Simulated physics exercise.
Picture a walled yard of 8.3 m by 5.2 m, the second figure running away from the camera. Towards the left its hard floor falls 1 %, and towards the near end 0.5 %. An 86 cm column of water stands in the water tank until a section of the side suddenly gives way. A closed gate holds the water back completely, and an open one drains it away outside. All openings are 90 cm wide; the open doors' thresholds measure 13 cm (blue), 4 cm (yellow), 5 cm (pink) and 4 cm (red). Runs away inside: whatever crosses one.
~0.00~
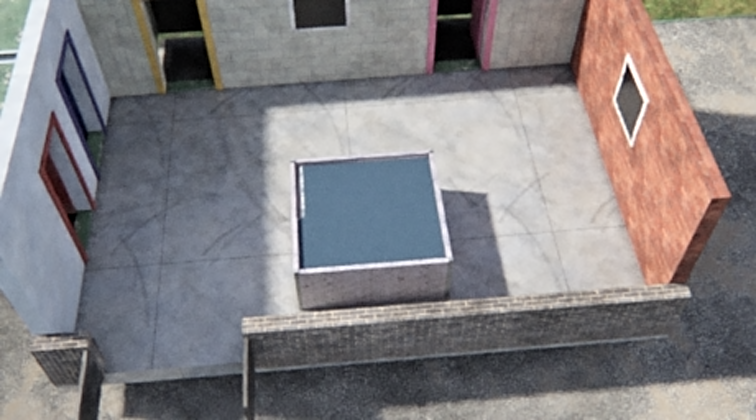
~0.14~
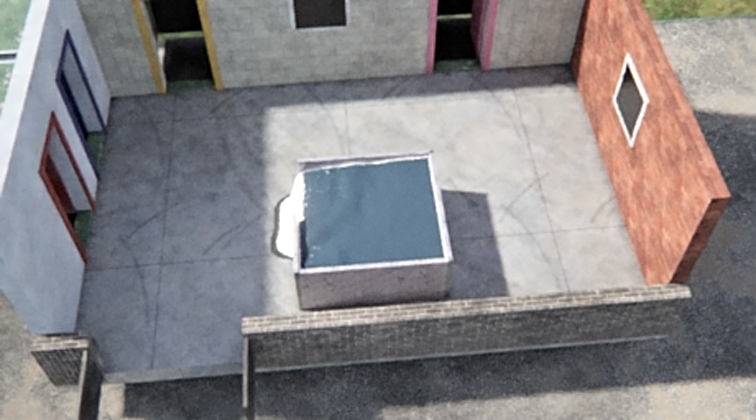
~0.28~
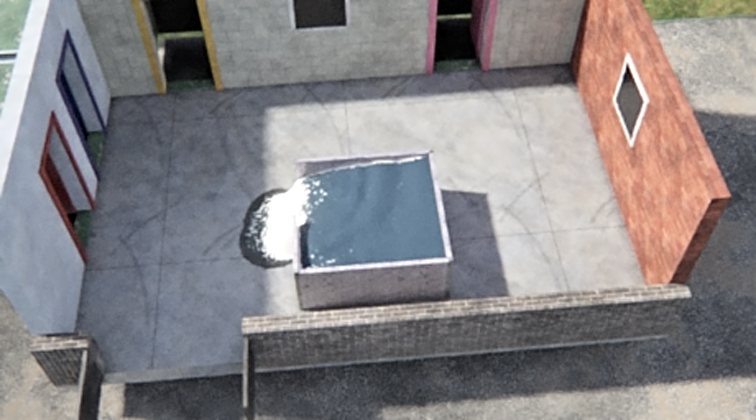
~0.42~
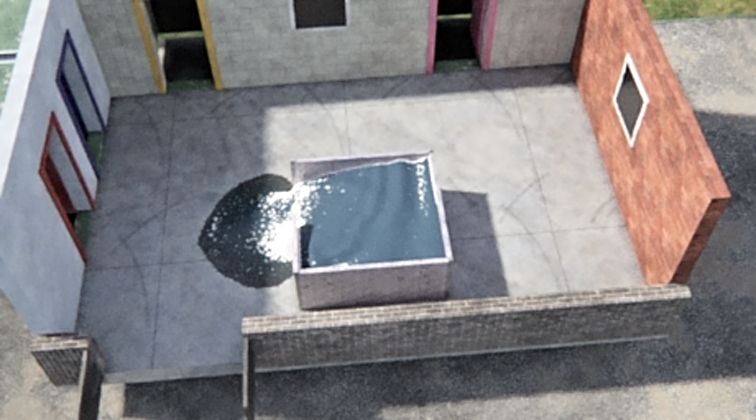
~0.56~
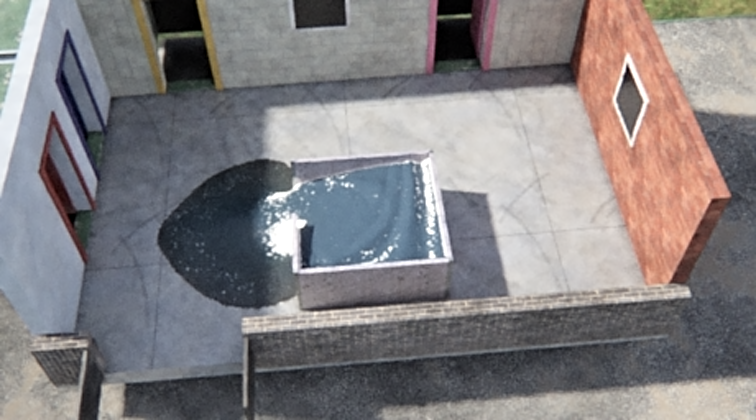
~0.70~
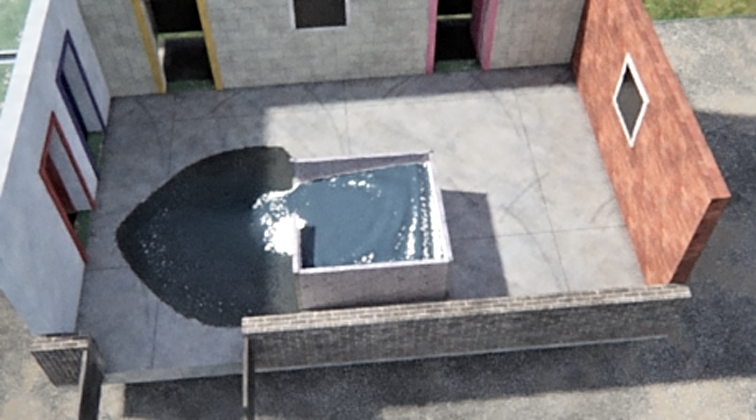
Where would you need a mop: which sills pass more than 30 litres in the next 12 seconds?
The blue door tops the limit, the yellow door tops the limit, the pink door never tops the limit, the red door tops the limit.
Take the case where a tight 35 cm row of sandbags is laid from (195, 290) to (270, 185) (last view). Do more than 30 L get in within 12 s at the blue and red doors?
Result: Blue door inside the limit; red door beyond the limit.
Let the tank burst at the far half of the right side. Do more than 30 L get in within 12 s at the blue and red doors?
So blue ends up short of it and red ends up past the limit.
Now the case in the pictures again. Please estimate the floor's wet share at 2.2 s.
I'd guess around 35 %.
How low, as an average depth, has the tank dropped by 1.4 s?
58 cm.
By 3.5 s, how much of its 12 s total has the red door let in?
Fraction in by then: Around 50 per cent.
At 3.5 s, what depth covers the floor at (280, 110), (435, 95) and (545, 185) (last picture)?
I'd read it as roughly 0, 0 and 0 cm, in that order.
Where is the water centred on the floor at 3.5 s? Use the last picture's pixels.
Near (254, 222).
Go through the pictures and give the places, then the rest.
In the first picture, the water tank at (367, 211) is whole and still, 86 cm deep.
In the second picture, water pours out at (299, 214) and has run 0.6 m, to (290, 199); typically 8 cm deep outside, 86 cm at the water tank's back.
In the third picture, the front is at (253, 257), 0.9 m from the gap at (299, 215); 0.9 m2 of floor is under water; 86 cm left at the back of the water tank.
In the fourth picture, water pours out at (299, 216) and has run 1.5 m, to (206, 245); typically 9 cm deep outside, 84 cm at the water tank's back.
In the fifth picture, water pours out at (299, 216) and has run 2.1 m, to (164, 233); typically 6 cm deep outside, 75 cm at the water tank's back.
In the sixth picture, water pours out at (299, 216) and has run 2.7 m, to (126, 227); typically 5 cm deep outside, 72 cm at the water tank's back.
After 1.4 s water covers 35 % of the floor and is deepest (44 cm) near (287, 220); blue door 21 cm at the sill, 1 L in, yellow door not reached, pink door not reached, red door 10 cm at the sill, 62 L in.
After 2.2 s water covers 35 % of the floor and is deepest (47 cm) near (111, 97); blue door 25 cm at the sill, 38 L in, yellow door 7 cm at the sill, 9 L in, pink door not reached, red door 20 cm at the sill, 211 L in.
After 3.5 s water covers 40 % of the floor and is deepest (24 cm) near (287, 220); blue door 21 cm at the sill, 82 L in, yellow door 10 cm at the sill, 46 L in, pink door not reached, red door 21 cm at the sill, 400 L in.
After 7.0 s water covers 75 % of the floor and is deepest (15 cm) near (71, 361); blue door 13 cm at the sill, 111 L in, yellow door 9 cm at the sill, 78 L in, pink door 2 cm at the sill, 0 L in, red door 14 cm at the sill, 647 L in.
After 12.0 s water covers 95 % of the floor and is deepest (9 cm) near (71, 361); blue door 8 cm at the sill, 112 L in, yellow door 6 cm at the sill, 120 L in, pink door 2 cm at the sill, 0 L in, red door 9 cm at the sill, 768 L in.
